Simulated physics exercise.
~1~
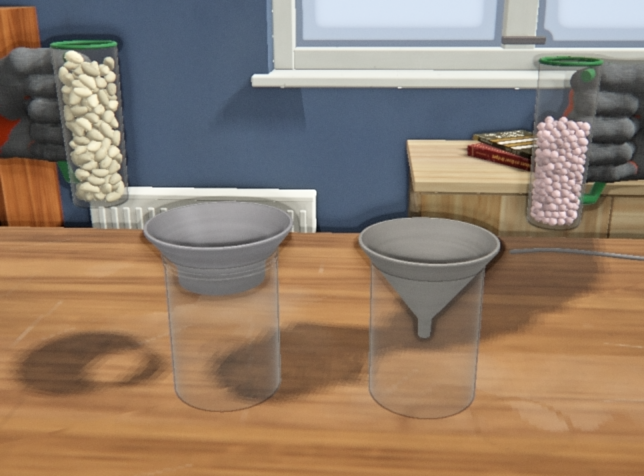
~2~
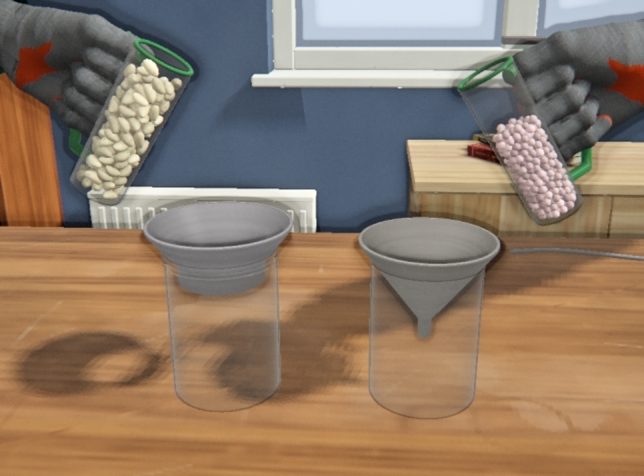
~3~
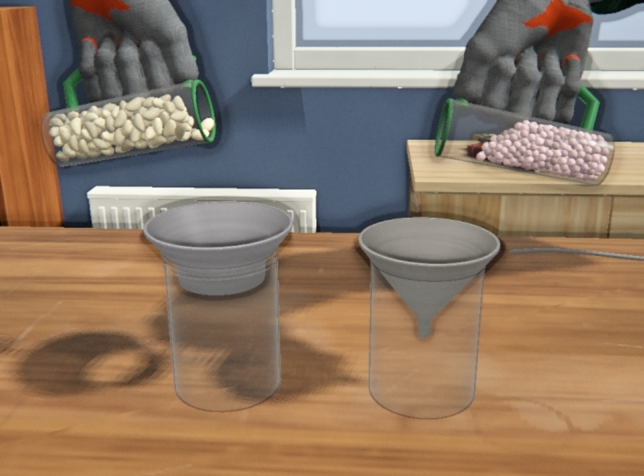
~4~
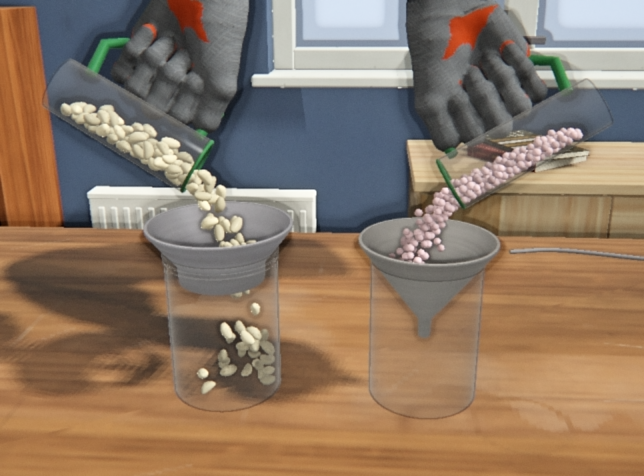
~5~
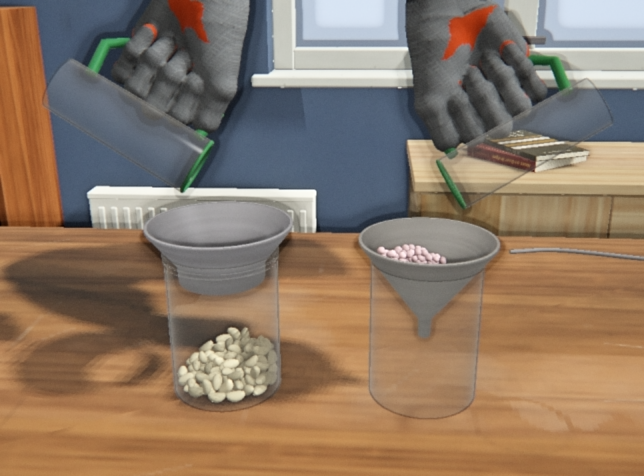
Two gray-gloved hands hold clear cups with green rims above a wooden table, seen from the front by a still camera, with a blue wall and a window behind. The left cup holds cream-coloured beans and the right one small pink beads, and below each a gray funnel sits in a clear jar. The hands tip the cups inward until they lie sideways, then upend them, and both loads pour out. The beans drop through the wide left funnel and settle in the jar. The pink beads stay jammed in the narrow right funnel, leaving its jar empty.
